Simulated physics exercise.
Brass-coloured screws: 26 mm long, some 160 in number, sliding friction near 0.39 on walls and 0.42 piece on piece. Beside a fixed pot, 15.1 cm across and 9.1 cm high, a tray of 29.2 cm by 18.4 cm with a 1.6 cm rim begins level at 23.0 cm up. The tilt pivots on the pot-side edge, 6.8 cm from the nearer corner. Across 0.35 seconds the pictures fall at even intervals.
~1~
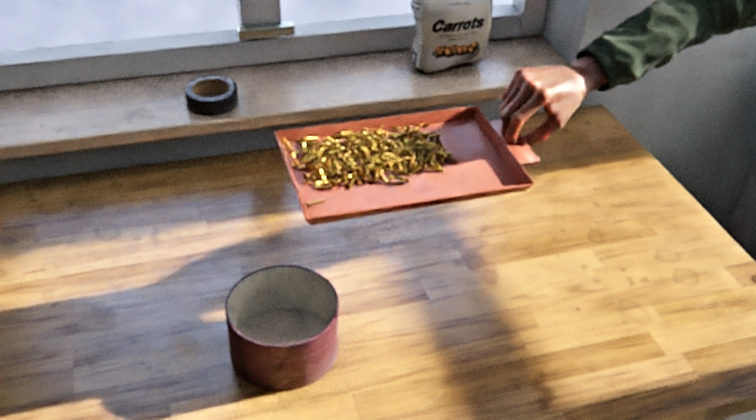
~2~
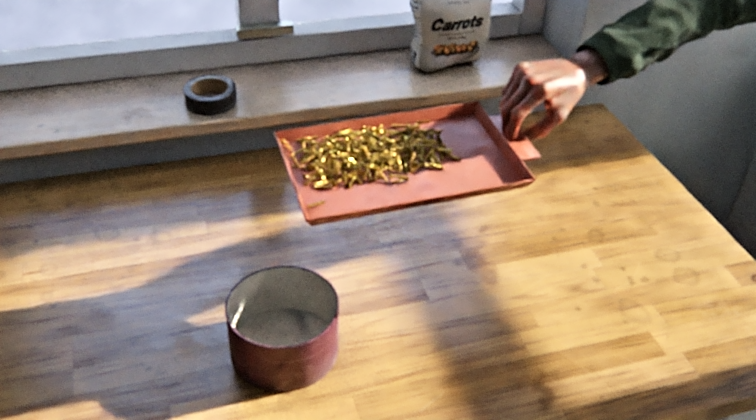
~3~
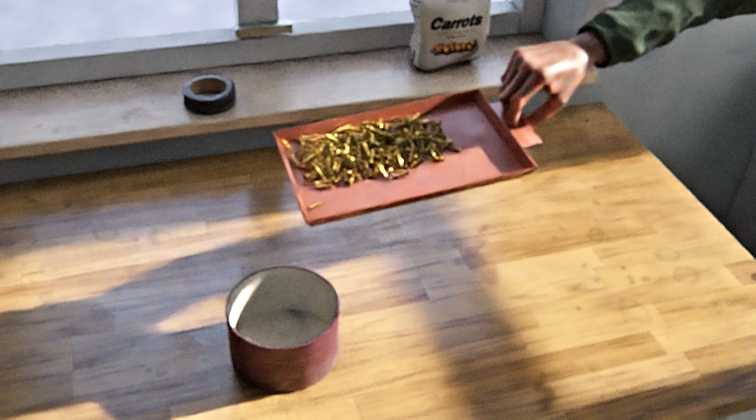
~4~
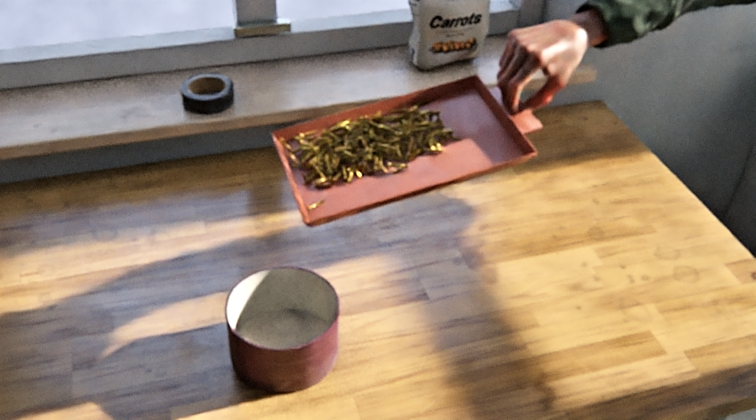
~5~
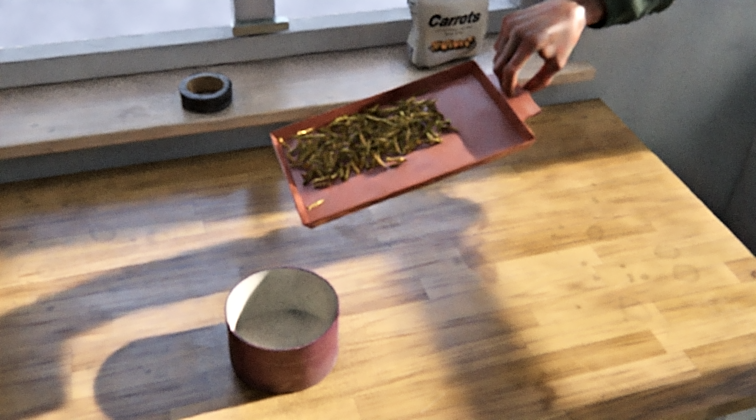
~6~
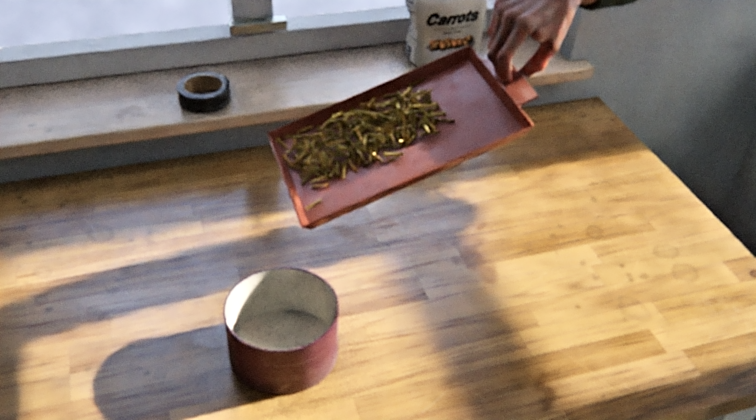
On a wooden table by a window, a hand slowly tilts a red tray of brass-coloured screws.
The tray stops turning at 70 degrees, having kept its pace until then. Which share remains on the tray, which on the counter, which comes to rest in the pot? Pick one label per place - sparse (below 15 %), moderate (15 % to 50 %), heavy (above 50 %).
Left on the tray: Sparse; counter: Heavy; pot: Moderate.
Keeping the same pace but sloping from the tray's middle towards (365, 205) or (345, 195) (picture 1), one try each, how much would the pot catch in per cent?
About 90 per cent on the first try and 90 per cent on the second.
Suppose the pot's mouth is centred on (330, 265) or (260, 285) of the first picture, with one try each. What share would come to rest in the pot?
That gives roughly 5 per cent and then 65 per cent.
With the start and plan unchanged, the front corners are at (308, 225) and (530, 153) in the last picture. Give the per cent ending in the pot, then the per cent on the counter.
Pot: 100, counter: 0.
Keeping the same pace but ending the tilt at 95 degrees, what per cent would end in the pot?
It would be near 40 per cent.
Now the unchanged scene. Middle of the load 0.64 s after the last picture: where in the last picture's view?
Load centre: About (278, 171) px.
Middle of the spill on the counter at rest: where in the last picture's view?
(244, 288), about.
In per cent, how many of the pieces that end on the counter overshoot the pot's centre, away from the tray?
70 per cent.
Then, 0.39 s after the last picture, tilt 44 degrees; the tray holds 100 %, the pot 0 %.
Then, 0.64 s after the last picture, tilt 60 degrees; the tray holds 75 %, the pot 0 %.
Then, 1.00 s after the last picture, tilt 70 degrees; the tray holds 20 %, the pot 20 %.
In the end, tray 5 %, counter 55 %, pot 40 %.
